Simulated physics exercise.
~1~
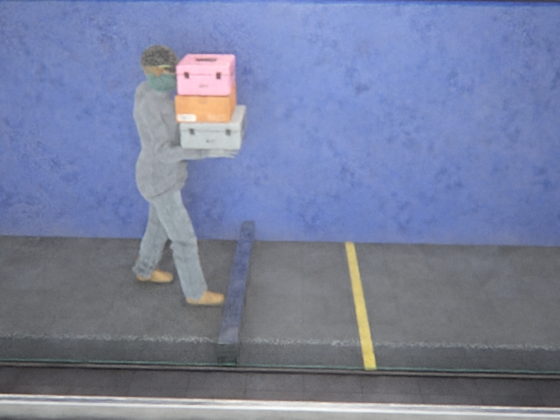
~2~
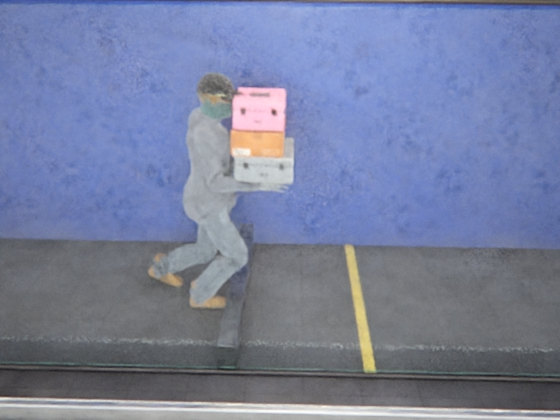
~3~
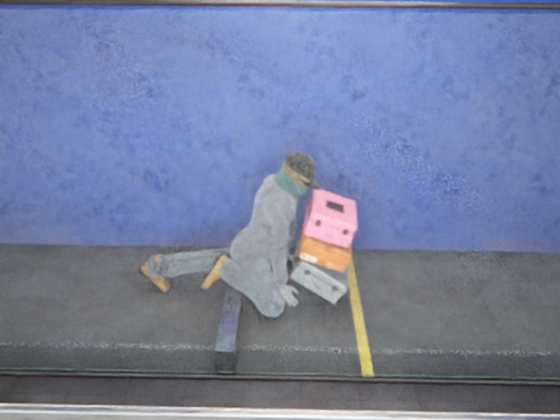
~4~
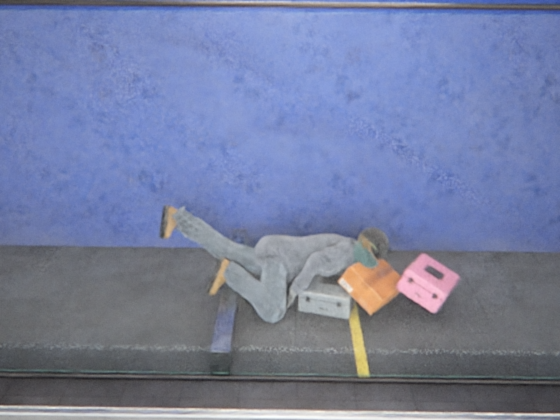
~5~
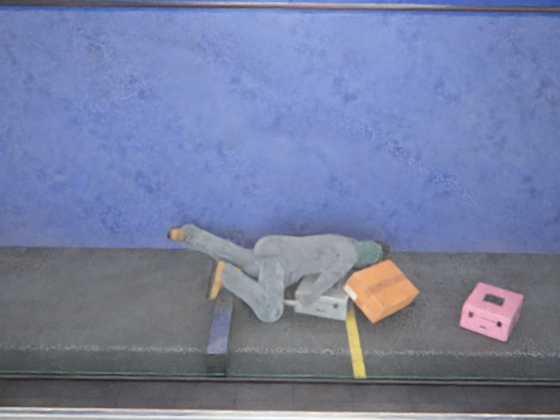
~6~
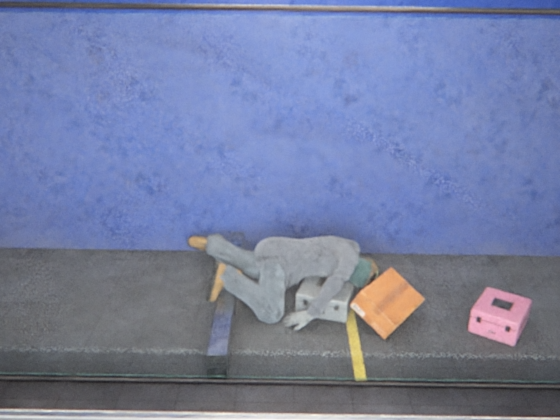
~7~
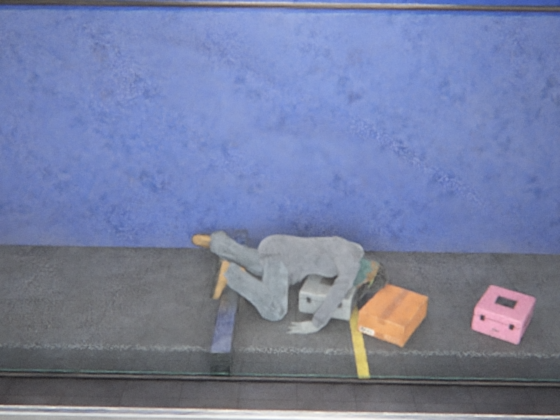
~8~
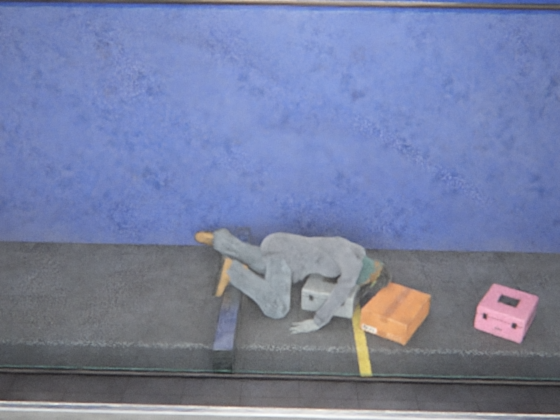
The video shows a figure in grey carrying three stacked boxes, stumbling at a low rail and pitching forward to the right. The pink toolbox and orange carton tumble past the yellow line, while the grey toolbox stays short of it beneath the sprawled figure.
